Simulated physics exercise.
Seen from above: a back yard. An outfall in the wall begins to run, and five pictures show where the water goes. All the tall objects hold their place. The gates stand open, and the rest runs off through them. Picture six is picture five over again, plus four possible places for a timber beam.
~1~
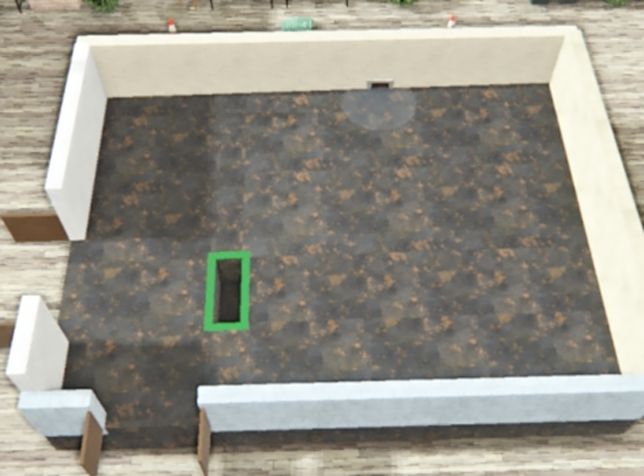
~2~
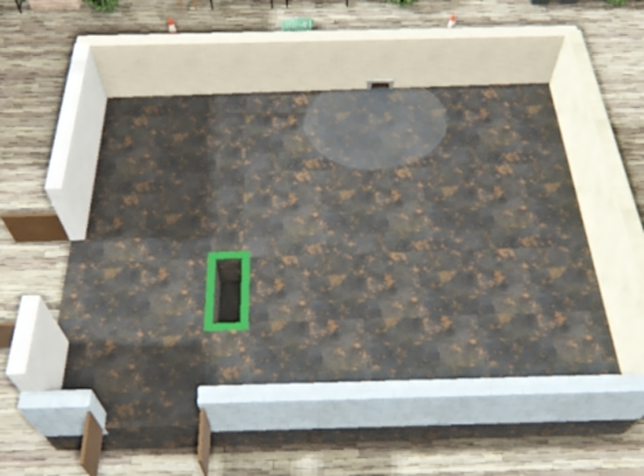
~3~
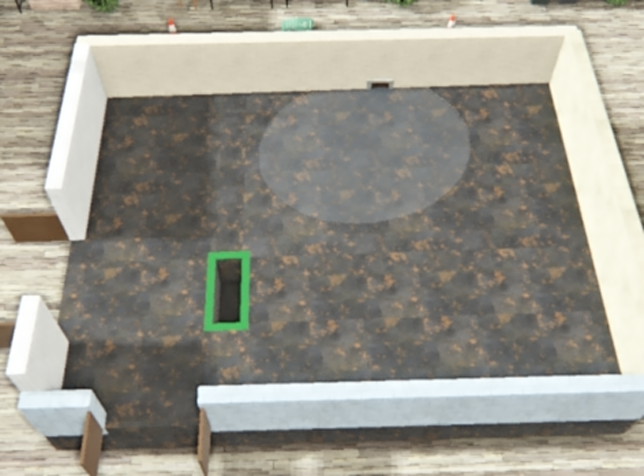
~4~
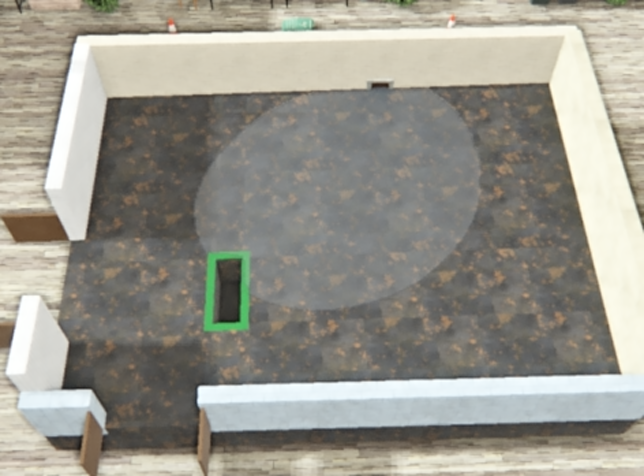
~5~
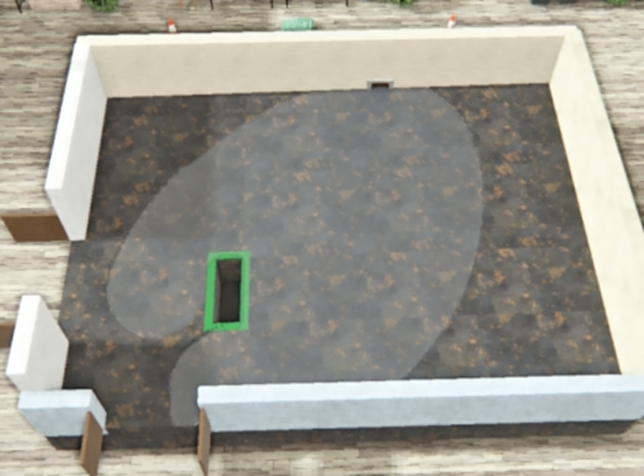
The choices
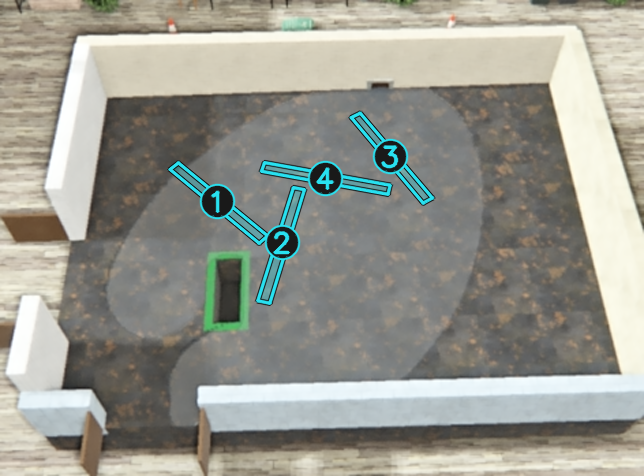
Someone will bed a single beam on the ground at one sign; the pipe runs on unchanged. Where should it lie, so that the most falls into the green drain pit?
Place 1.
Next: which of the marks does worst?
That would be 4.
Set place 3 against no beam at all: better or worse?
It is worse.
On the marked copy, 1 from (174, 166) to (263, 239); 2 from (263, 302) to (298, 188); 3 from (355, 115) to (427, 200); 4 from (263, 166) to (389, 189).
For place 1, about 16 % of the stream runs into the green drain pit, about 84 % out by the gates.
For place 2, about 9 % of the stream runs into the green drain pit, about 91 % out by the gates.
For place 3, about 10 % of the stream runs into the green drain pit, about 90 % out by the gates.
For place 4, about 2 % of the stream runs into the green drain pit, about 98 % out by the gates.
